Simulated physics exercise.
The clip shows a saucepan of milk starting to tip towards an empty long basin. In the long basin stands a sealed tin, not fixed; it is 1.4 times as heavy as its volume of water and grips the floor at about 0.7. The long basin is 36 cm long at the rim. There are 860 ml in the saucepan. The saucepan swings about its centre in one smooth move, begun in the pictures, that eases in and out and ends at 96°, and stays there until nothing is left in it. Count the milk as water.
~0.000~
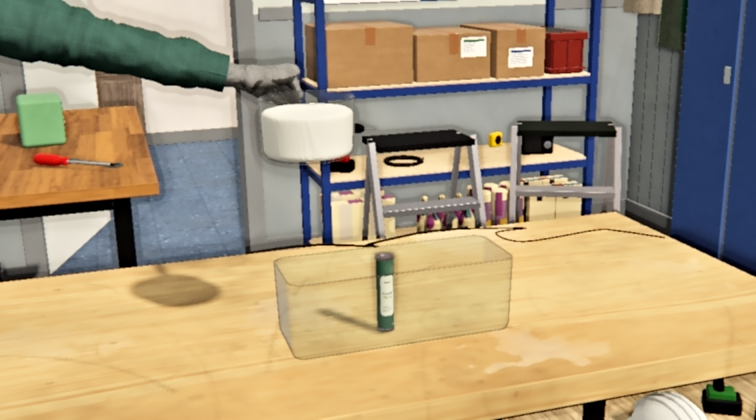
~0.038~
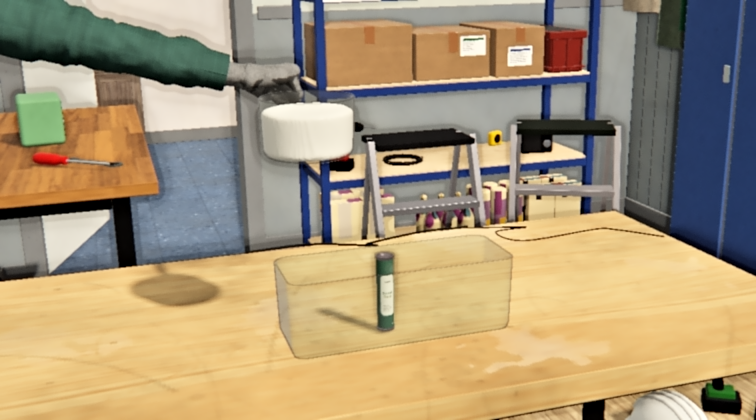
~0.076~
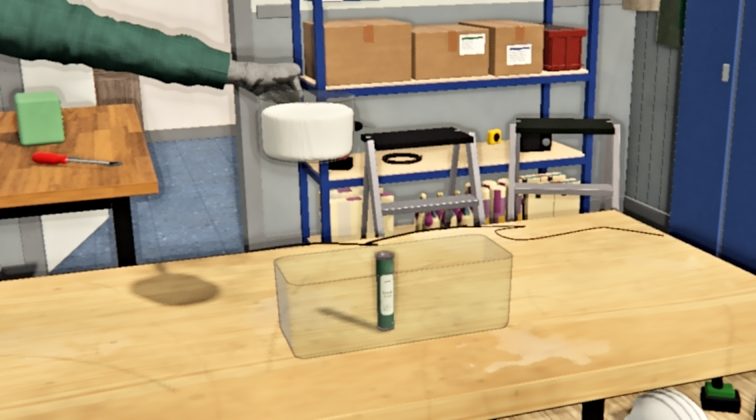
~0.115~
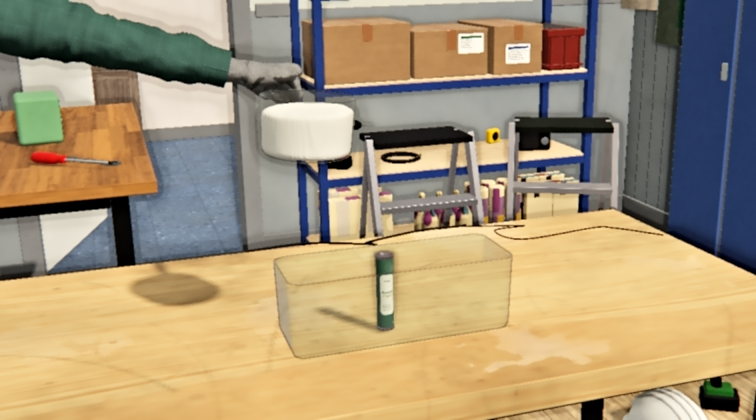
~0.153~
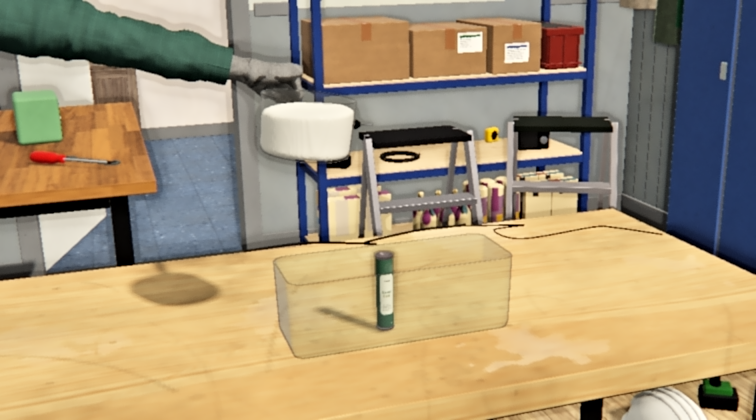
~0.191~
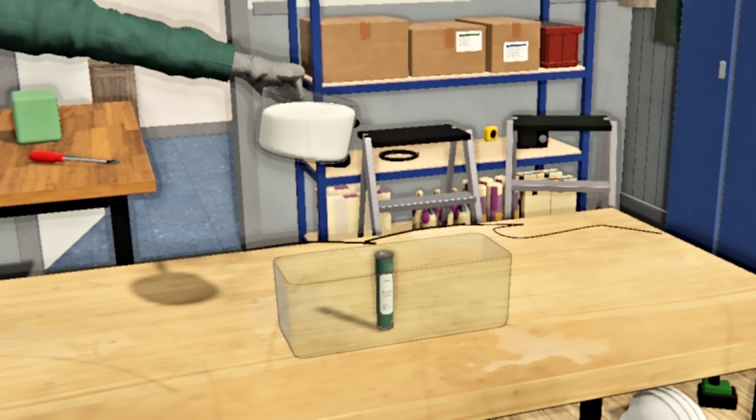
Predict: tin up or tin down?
The tin stays up.
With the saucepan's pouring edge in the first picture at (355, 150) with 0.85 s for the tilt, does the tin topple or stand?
Then it keeps standing.
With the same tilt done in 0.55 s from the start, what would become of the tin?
The tin falls.
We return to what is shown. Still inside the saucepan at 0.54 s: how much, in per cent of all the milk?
Some 70 per cent.
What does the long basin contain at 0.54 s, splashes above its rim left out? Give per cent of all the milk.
About 1 per cent.
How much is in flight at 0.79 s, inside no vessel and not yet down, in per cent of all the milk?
About 30 per cent.
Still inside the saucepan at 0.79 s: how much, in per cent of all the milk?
About 18 per cent.
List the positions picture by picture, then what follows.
The first frame shows tilt 0°; pouring edge (352, 96); surface from (262, 114) to (349, 108); the long basin's rim runs from (280, 274) to (498, 247); the tin's top is at (384, 259).
The second frame shows tilt 0°; pouring edge (352, 96); surface from (262, 113) to (349, 108).
The third frame shows tilt 2°; pouring edge (353, 97); surface from (262, 113) to (350, 107).
The fourth frame shows tilt 4°; pouring edge (353, 98); surface from (262, 113) to (350, 107).
The fifth frame shows tilt 8°; pouring edge (354, 101); surface from (262, 112) to (351, 108).
The sixth frame shows tilt 11°; pouring edge (355, 104); surface from (263, 112) to (352, 108).
After 0.54 s the tilt is 68° and 69 per cent is still to pour; the tin stands where it began.
After 0.79 s the tilt is 95° and 19 per cent is still to pour; the tin stands where it began.
After 1.06 s the tilt is 96° and 4 per cent is still to pour; the tin stands where it began.
After 1.35 s the tilt is 96° and 1 per cent is still to pour; the tin stands where it began.
In the end the tin stands where it began.
